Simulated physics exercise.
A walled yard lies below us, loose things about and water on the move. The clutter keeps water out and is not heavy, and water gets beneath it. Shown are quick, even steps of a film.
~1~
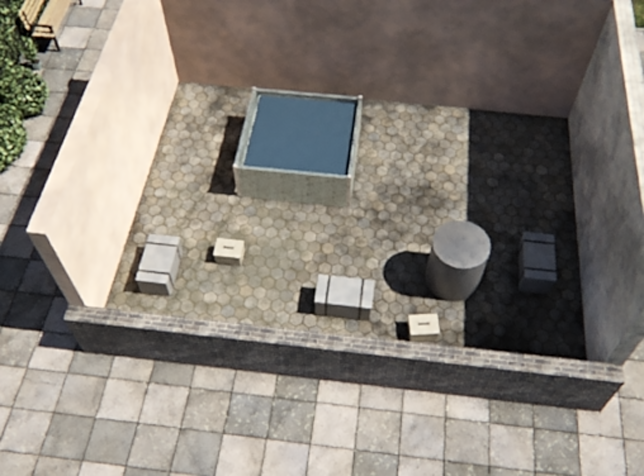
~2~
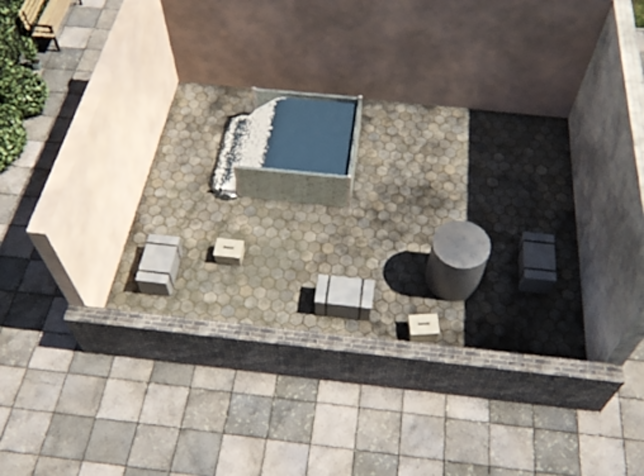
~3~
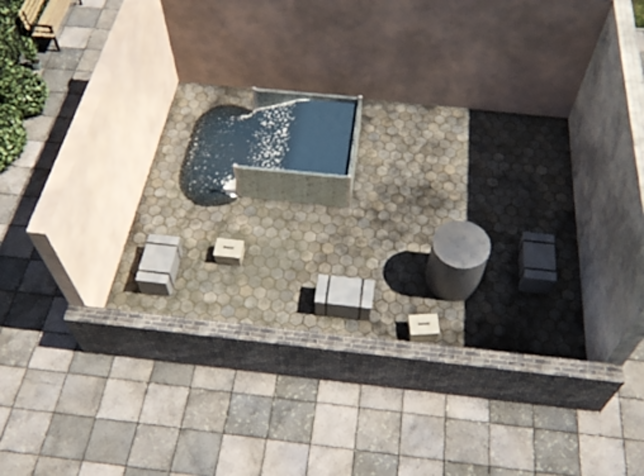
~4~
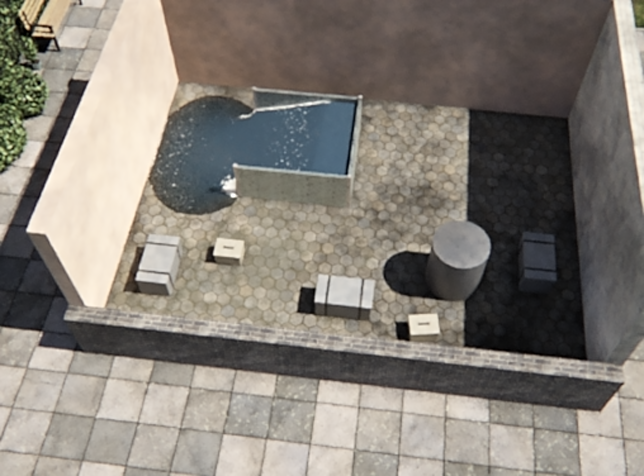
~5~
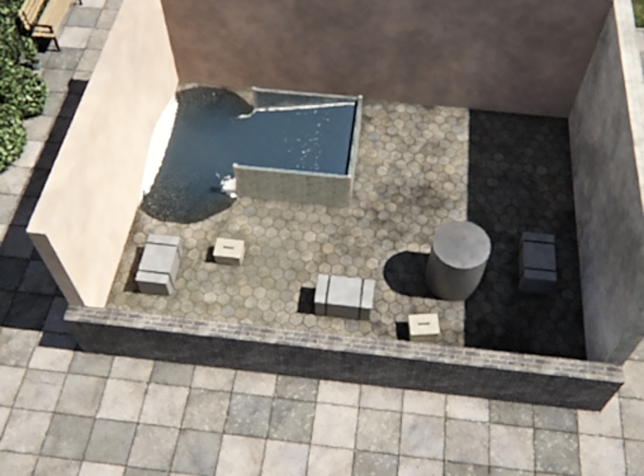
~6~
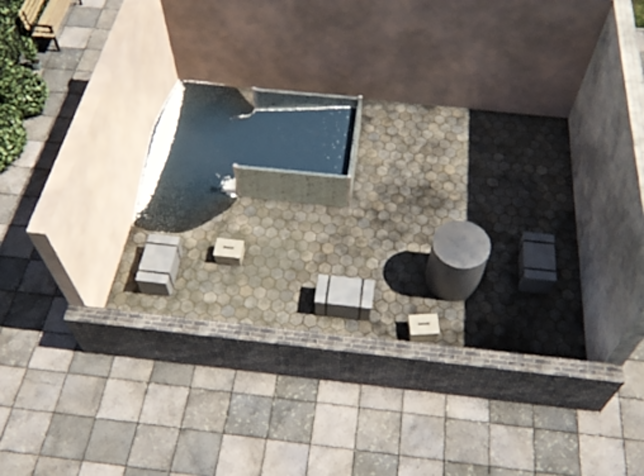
In a walled yard, water pours from a tank's left side and spreads to the left wall.
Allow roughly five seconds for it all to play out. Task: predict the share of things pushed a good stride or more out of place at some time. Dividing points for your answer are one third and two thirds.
Answer: A share of two thirds or more.
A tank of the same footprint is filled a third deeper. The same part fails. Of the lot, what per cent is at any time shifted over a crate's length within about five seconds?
I reckon 80 per cent of the loose things.
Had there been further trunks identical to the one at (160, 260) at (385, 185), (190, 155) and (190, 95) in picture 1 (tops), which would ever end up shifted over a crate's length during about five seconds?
Stays put, shoved clear, shoved clear.
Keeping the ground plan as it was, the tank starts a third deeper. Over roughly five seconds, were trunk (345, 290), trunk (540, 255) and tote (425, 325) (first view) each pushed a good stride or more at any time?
Object 1: Covered it. Object 2: Didn't cover it. Object 3: Covered it.
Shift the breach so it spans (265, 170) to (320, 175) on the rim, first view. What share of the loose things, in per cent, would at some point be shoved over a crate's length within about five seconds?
Near 100 in a hundred.
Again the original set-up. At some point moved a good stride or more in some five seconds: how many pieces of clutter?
The count is 4.
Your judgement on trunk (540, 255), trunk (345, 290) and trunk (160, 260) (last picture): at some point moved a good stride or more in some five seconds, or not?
Listed order gives below that mark, then past that mark, and lastly past that mark.
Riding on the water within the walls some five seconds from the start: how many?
1.
A moment on, 0 of 5 are well off their spots; 0 afloat.
Next, 1 of 5 are well off their spots; 0 afloat.
Later, 2 of 5 are well off their spots; 1 afloat.
In the end, 4 of 5 are well off their spots, and 4 have been at some point; 1 afloat.
